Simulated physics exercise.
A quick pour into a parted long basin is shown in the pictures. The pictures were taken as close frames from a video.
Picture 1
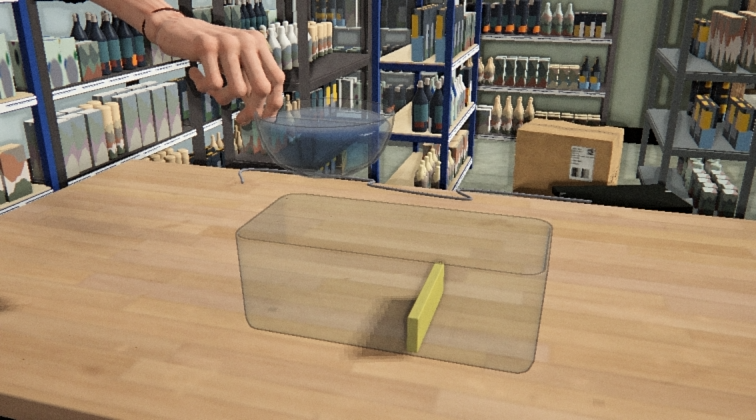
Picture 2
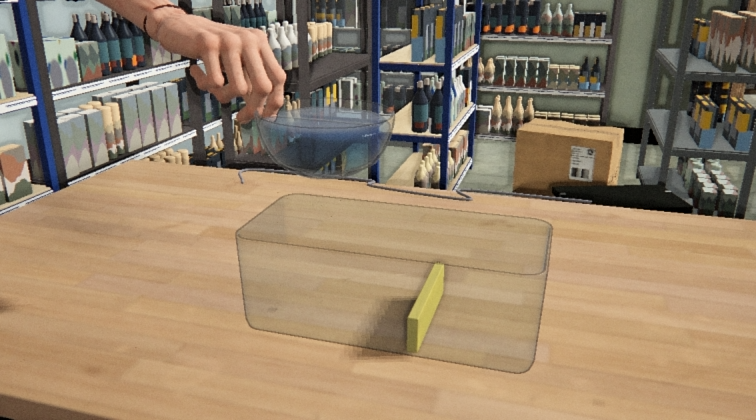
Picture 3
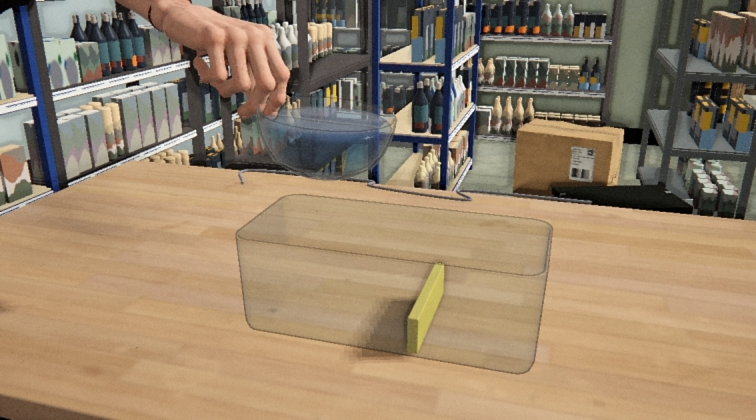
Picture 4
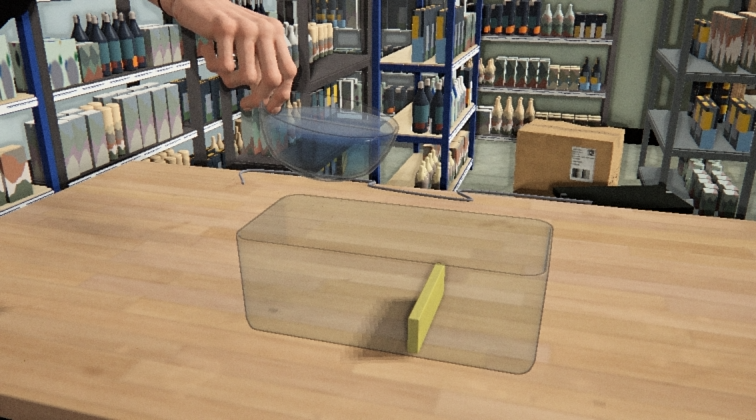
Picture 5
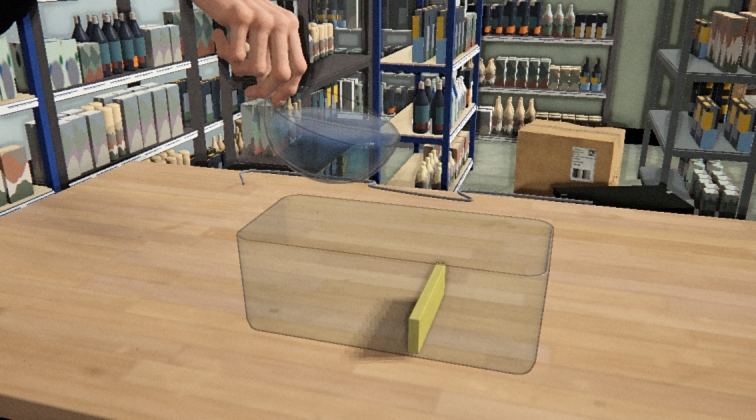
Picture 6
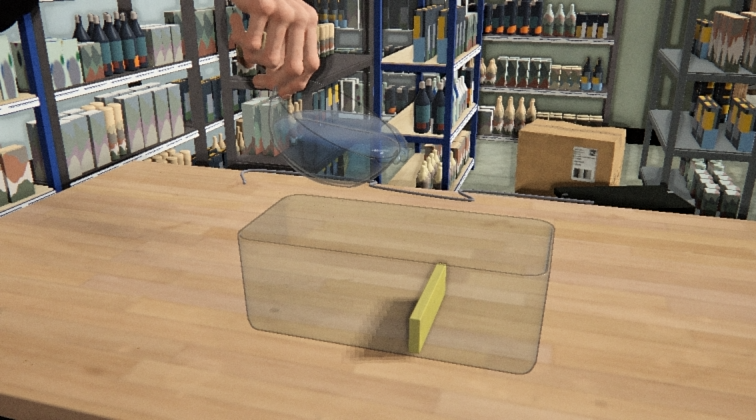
The clip opens with a hand holding a clear, rounded bowl of bluish liquid above a long transparent basin with a yellow divider, on a wooden table before stocked shelves. The bowl stays nearly level at first, then the hand shifts right and tips it steadily, its right side dropping lower.
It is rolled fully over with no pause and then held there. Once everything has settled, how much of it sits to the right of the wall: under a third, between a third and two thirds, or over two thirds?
Between a third and two thirds.
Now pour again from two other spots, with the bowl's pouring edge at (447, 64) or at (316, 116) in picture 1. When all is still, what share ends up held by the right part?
Roughly 80 per cent, then roughly 10 per cent.
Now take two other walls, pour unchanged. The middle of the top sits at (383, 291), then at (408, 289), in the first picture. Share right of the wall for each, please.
Try 1: Some 85 %; try 2: 70 %.
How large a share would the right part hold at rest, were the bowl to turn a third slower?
It comes to near 60 per cent.
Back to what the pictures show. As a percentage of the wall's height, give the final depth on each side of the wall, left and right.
About 30 on the left and about 40 on the right.
A moment on, the bowl is tipped on its side and 17 per cent is still to pour, 20 is left of the wall and 39 right of it.
Next, the bowl is tipped on its side and 1 per cent is still to pour, 44 is left of the wall and 51 right of it.
Then the bowl is tipped on its side and 0 per cent is still to pour, 49 is left of the wall and 49 right of it.
Later the bowl is tipped on its side and 0 per cent is still to pour, 49 is left of the wall and 49 right of it.
Finally, 49 per cent lies left of the wall, 49 right of it and 1 outside.
